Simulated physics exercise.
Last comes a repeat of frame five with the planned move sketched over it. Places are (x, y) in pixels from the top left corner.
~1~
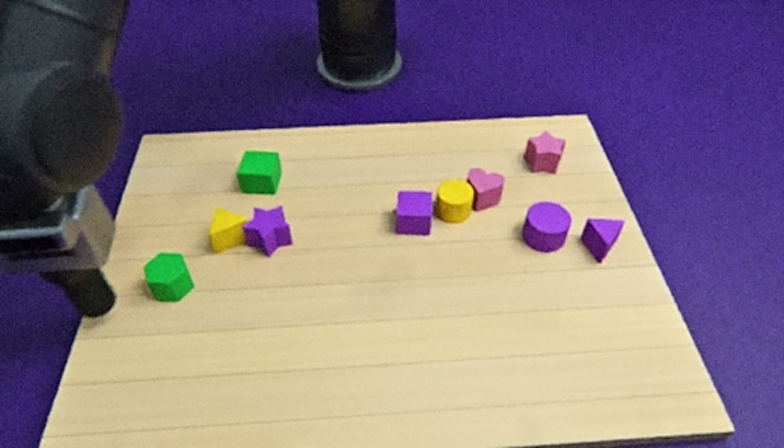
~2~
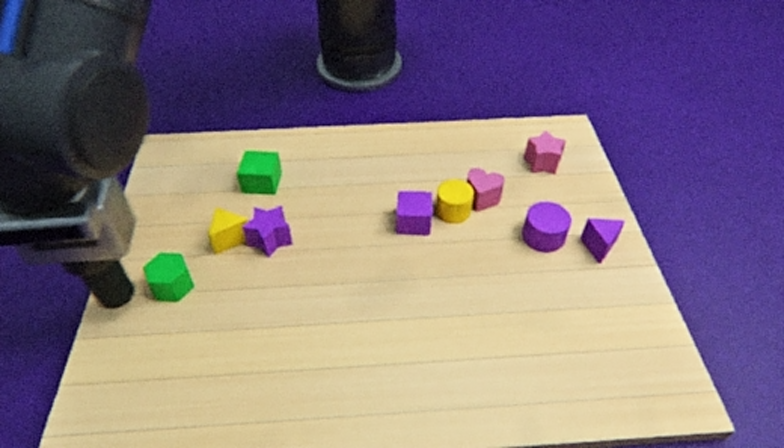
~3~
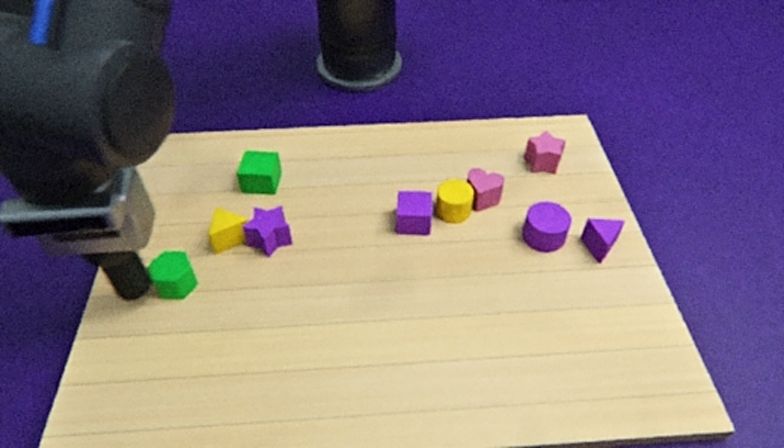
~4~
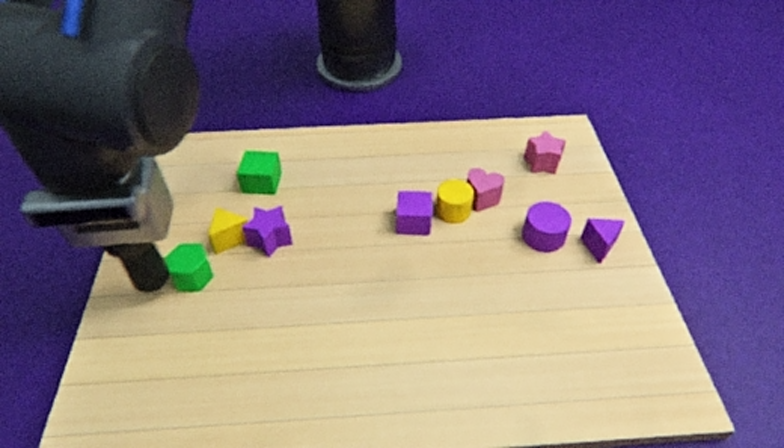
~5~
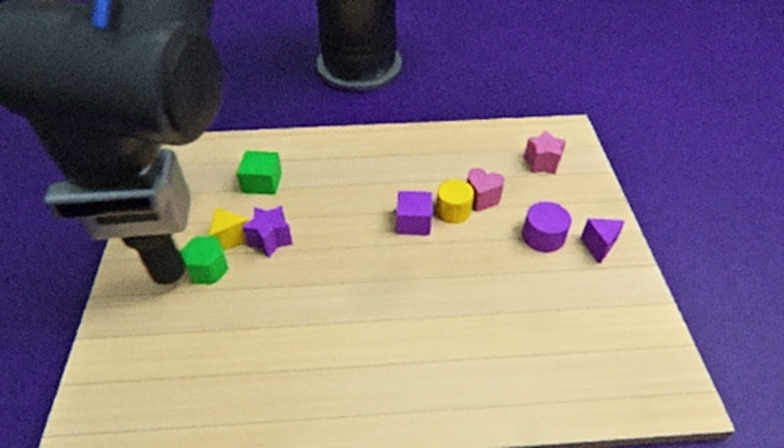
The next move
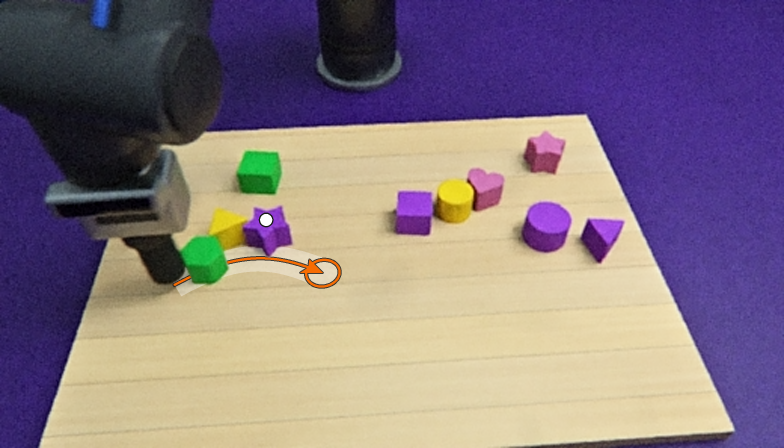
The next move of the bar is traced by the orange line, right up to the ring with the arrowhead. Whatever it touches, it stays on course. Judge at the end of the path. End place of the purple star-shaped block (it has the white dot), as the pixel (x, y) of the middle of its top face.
My estimate: (309, 196).
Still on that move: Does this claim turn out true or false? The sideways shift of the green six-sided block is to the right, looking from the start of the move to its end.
It is false.
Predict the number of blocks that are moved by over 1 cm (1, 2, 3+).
Put simply, three or more blocks are moved more than 1 cm.
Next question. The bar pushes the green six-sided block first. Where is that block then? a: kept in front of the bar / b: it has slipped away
Correct choice: B.
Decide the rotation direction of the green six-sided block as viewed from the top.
From the top, the block rotates counterclockwise.
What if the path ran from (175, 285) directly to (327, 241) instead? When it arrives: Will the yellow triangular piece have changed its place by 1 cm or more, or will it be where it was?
The answer is that it is displaced.
Path on the board, from (175, 285) by way of (225, 263) and (276, 259) to (323, 273); the dot is on the purple star-shaped block.
On the path given first. One third of the way, bar at (221, 249); green six-sided block at (248, 224), turned 25° anticlockwise; yellow triangular piece at (242, 196), turned 40° anticlockwise; purple star-shaped block at (281, 211), turned 25° clockwise.
Two thirds of the way, bar at (273, 246); green six-sided block at (281, 214), turned 50° anticlockwise; yellow triangular piece at (242, 196), turned 45° anticlockwise; purple star-shaped block at (308, 197), turned 15° clockwise.
At the end, bar at (321, 259); green six-sided block at (281, 214), turned 50° anticlockwise; yellow triangular piece at (242, 196), turned 45° anticlockwise; purple star-shaped block at (308, 196), turned 15° clockwise.
